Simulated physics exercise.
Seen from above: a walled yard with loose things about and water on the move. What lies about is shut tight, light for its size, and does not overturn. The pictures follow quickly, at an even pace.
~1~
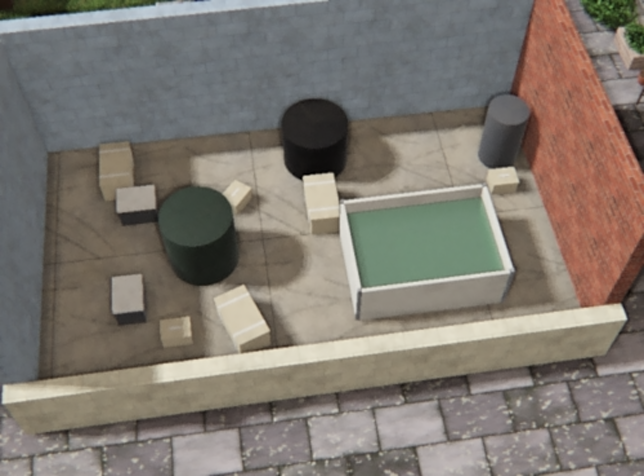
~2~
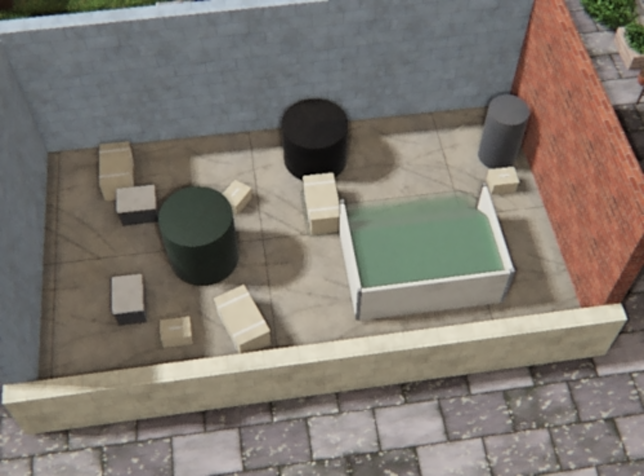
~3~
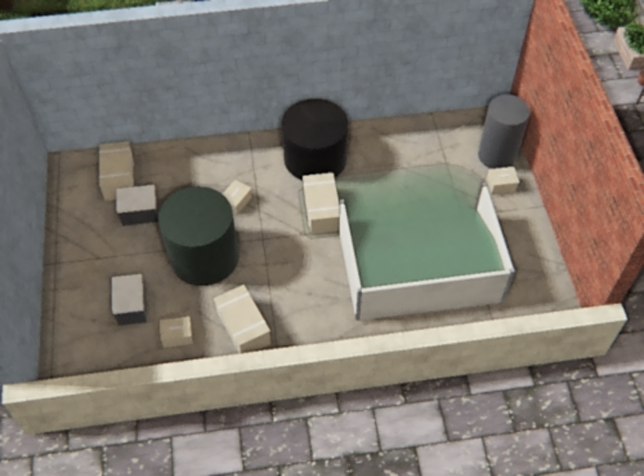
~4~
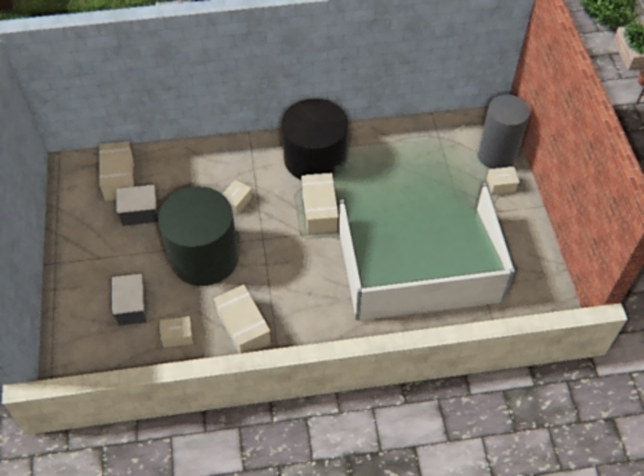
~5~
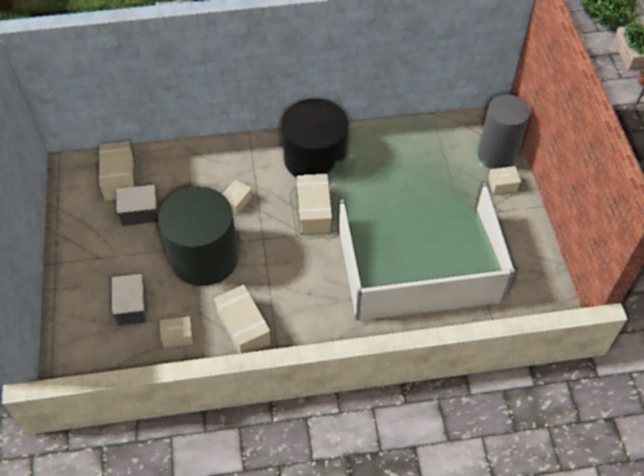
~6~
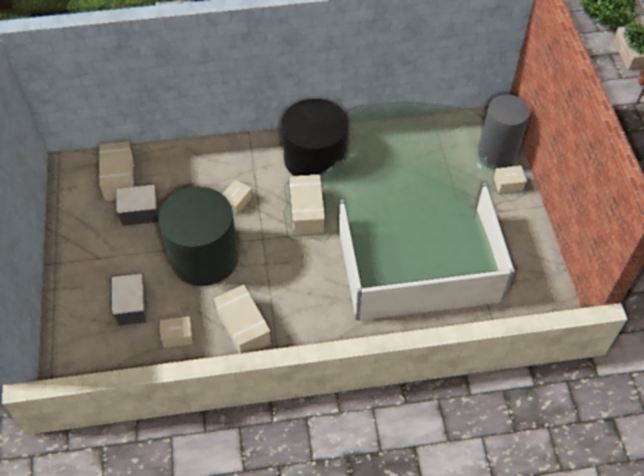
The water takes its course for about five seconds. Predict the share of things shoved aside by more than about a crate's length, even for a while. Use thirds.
It is between one and two thirds.
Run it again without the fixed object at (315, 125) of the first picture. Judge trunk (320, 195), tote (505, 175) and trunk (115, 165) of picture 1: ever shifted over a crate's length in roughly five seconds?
In that order: Moved that far, moved that far, moved that far.
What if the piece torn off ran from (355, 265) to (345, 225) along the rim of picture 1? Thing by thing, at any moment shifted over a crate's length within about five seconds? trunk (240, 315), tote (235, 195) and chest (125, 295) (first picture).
In turn: Pushed that far, moved that far, yes.
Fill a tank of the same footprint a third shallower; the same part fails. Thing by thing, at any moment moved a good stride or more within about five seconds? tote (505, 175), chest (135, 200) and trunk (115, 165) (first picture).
One after the other: Shifted that much, under that, never so far.
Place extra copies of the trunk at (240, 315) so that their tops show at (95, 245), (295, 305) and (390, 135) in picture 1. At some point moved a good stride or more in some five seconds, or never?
In turn: Not that far, no, yes.
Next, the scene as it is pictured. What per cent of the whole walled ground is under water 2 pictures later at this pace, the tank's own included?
About 30 per cent.
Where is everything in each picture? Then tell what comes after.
In the first frame, a trunk at (322, 196) rests on the ground; a tote at (504, 176), on the bottom; 0 of 8 have shifted.
In the second frame, a trunk at (322, 196) rests on the ground; a tote at (504, 176) rests on the ground; 0 of 8 have shifted.
In the third frame, a trunk at (322, 196), on the bottom; a tote at (504, 176), on the bottom; 0 of 8 have shifted.
In the fourth frame, a trunk at (319, 196) rests on the ground, close to its start; a tote at (504, 176), on the bottom; 0 of 8 have shifted.
In the fifth frame, a trunk at (314, 197) rests on the ground, close to its start; a tote at (505, 176), on the bottom; 1 of 8 have shifted.
In the sixth frame, a trunk at (306, 197) rests on the ground, close to its start; a tote at (511, 175) rests on the ground, close to its start; 2 of 8 have shifted.
A moment on, 0 of 8 are well off their spots; 0 afloat.
Next, 3 of 8 are well off their spots; 0 afloat.
Later, 4 of 8 are well off their spots; 1 afloat.
In the end, 4 of 8 are well off their spots, and 4 have been at some point; 1 afloat.
